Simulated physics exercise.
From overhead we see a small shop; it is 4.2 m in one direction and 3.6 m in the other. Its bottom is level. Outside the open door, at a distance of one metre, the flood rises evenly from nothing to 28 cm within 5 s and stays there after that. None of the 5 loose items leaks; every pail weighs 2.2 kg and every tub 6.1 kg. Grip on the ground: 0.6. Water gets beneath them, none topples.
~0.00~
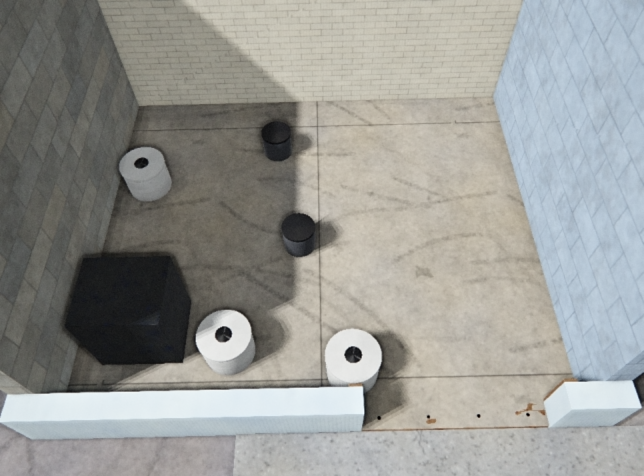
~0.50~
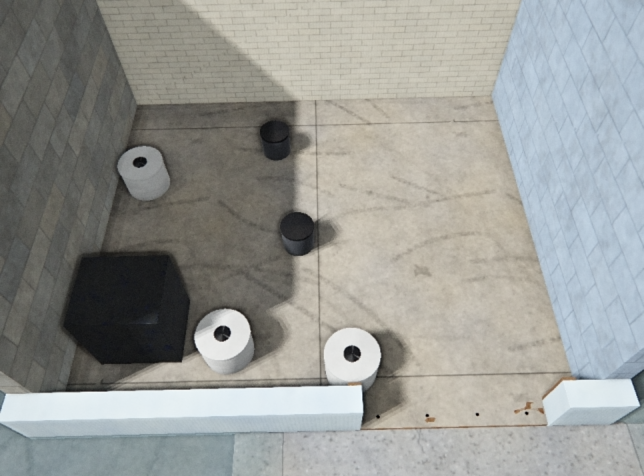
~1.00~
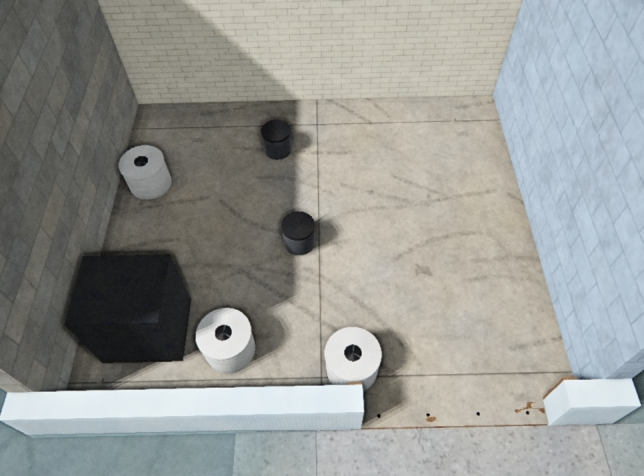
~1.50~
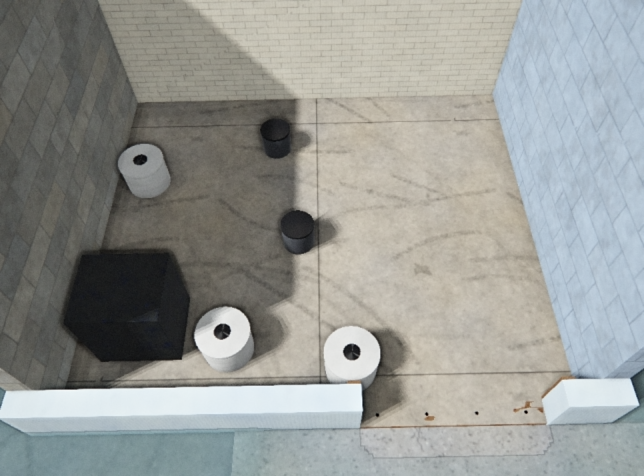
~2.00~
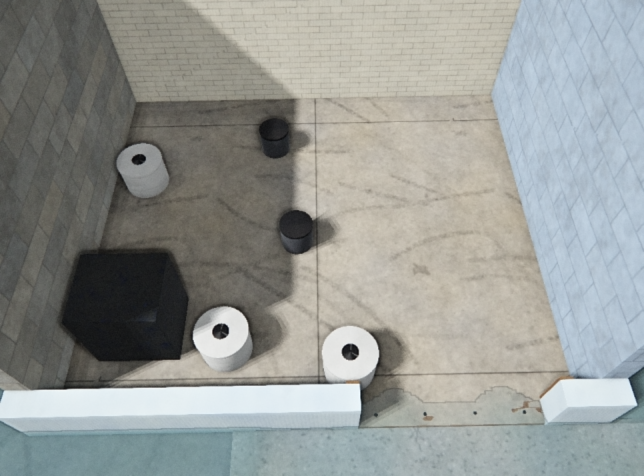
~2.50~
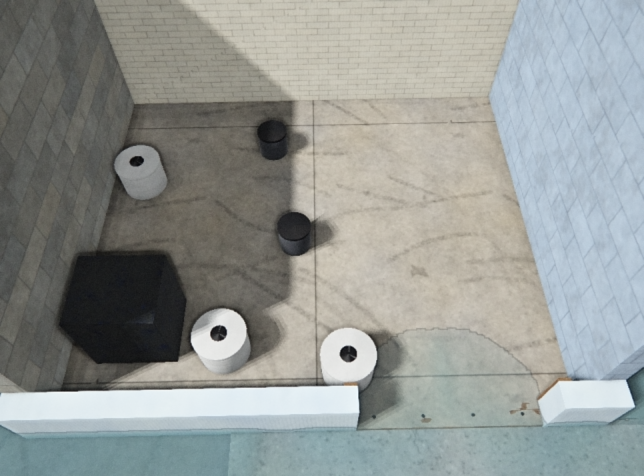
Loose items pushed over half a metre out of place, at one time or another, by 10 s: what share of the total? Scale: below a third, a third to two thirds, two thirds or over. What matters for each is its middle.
On that scale, a third to two thirds.
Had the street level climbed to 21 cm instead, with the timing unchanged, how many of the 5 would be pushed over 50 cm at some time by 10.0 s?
3.
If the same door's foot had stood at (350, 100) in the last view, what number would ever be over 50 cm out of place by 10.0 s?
In that case 4 of them.
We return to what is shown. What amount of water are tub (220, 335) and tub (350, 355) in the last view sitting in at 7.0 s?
Some 0 cm at the first, some 2 cm at the second.
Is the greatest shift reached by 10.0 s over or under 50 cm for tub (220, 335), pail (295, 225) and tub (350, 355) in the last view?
Order as asked - a smaller shift, a bigger shift, a smaller shift.
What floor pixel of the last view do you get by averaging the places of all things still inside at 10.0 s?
Close to pixel (211, 288).
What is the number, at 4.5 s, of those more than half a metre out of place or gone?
At that time I count 0.
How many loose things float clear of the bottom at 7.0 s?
At that time, 1.
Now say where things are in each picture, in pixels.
A pail at (298, 227) rests on the ground; a pail at (276, 132), on the bottom; water covers 0.0 m2; 0 of 5 have shifted, in the first frame.
A pail at (297, 226) rests on the ground; a pail at (275, 131), on the bottom; 0.0 m2 under water; 0 of 5 have shifted, in the second frame.
A pail at (298, 225), on the bottom; a pail at (276, 130), on the bottom; 0.0 m2 under water; 0 of 5 have shifted, in the third frame.
A pail at (297, 224) rests on the ground; a pail at (275, 129) rests on the ground; water covers 0.0 m2; 0 of 5 have shifted, in the fourth frame.
A pail at (296, 224), on the bottom; a pail at (274, 129), on the bottom; 0.0 m2 under water; 0 of 5 have shifted, in the fifth frame.
A pail at (294, 226), on the bottom; a pail at (272, 131) rests on the ground; 0.7 m2 under water; 0 of 5 have shifted, in the sixth frame.
After 3.5 s 0 of 5 are over 50 cm from their spots; 0 afloat.
After 4.5 s 0 of 5 are over 50 cm from their spots; 0 afloat.
After 7.0 s 2 of 5 are over 50 cm from their spots; 1 afloat.
After 10.0 s 3 of 5 are over 50 cm from their spots, and 3 have been at some point; 3 afloat.
